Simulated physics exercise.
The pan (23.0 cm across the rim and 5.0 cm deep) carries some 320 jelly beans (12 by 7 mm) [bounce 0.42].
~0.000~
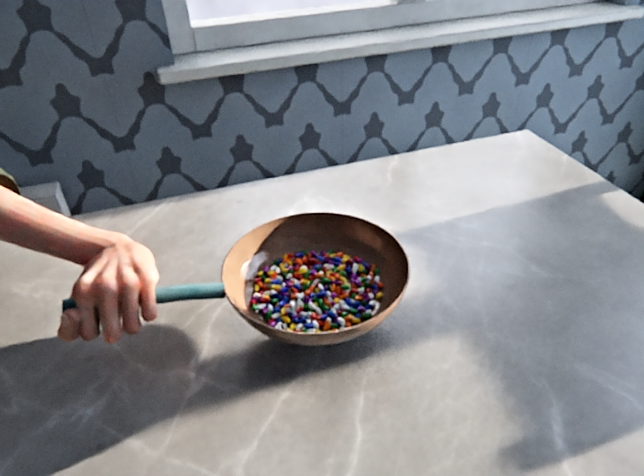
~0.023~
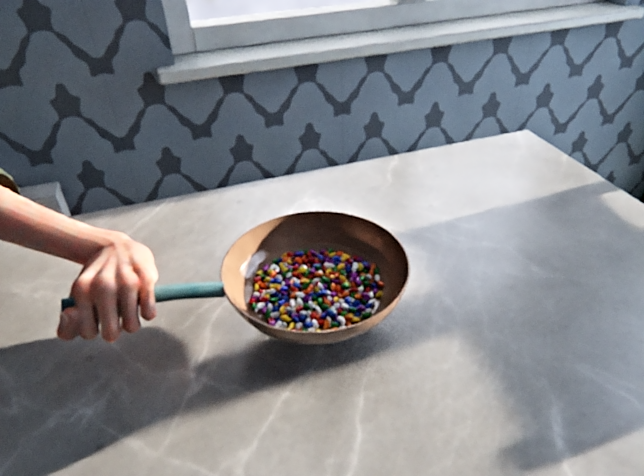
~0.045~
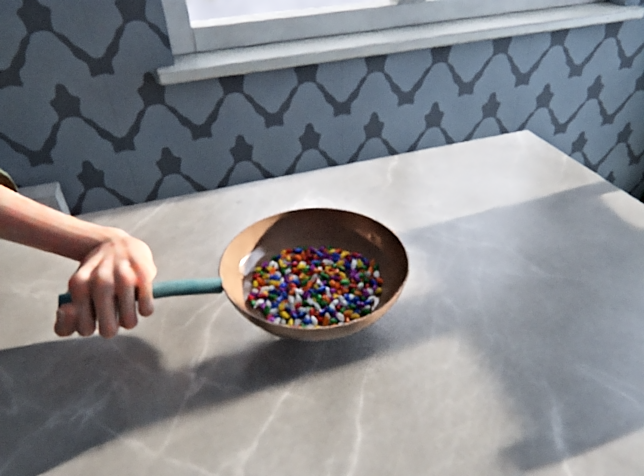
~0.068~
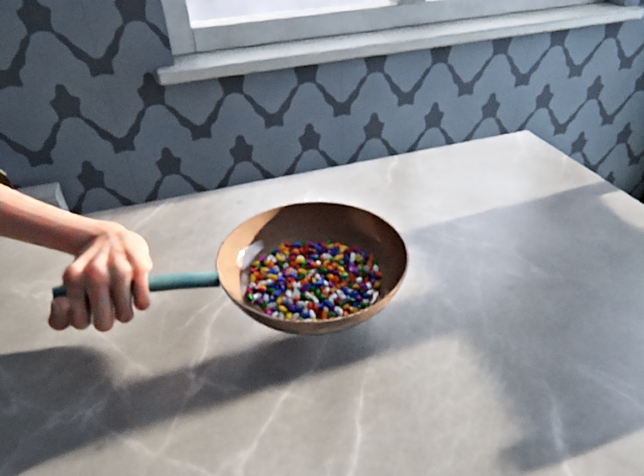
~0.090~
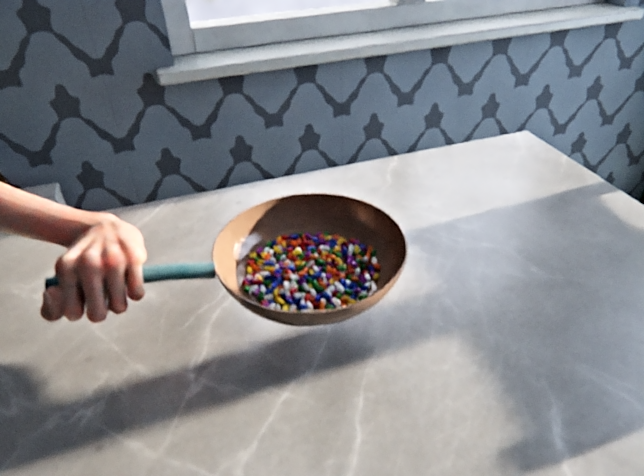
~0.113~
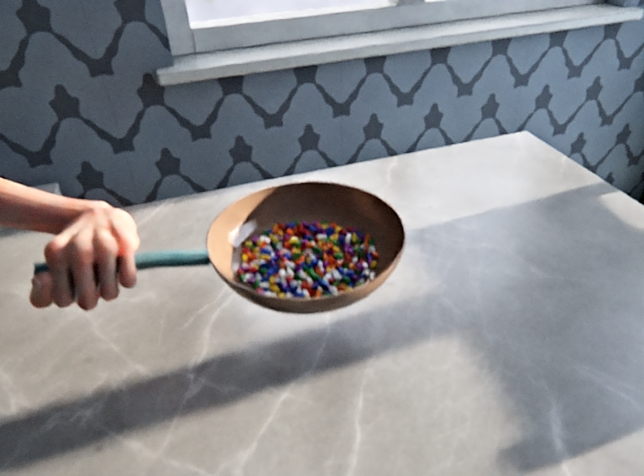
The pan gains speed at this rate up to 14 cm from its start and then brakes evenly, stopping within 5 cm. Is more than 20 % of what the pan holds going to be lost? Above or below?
It comes out below.
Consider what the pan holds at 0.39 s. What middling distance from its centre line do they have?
Near enough 6.0 cm, I'd say.
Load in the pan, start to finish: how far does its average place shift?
Net shift: Near 3.5 cm.
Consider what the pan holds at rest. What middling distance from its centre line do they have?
I'd put it close to 6.0 cm.
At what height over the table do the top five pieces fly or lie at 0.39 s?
I'd put it at some 31 cm.
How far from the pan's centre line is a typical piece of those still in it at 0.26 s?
About 5.5 centimetres.
After 0.26 s, pan 100 %; middle of the pieces not yet landed near (270, 129).
After 0.39 s, pan 100 %; middle of the pieces not yet landed near (238, 117).
Then, at 0.50 s, pan 95 %, in the air 5 %; middle of the pieces not yet landed near (238, 169).
After 0.61 s, pan 95 %; middle of the pieces not yet landed near (245, 175).
By 1.1 s all is still; pan 95 %, fallen left of where it stops 5 %.
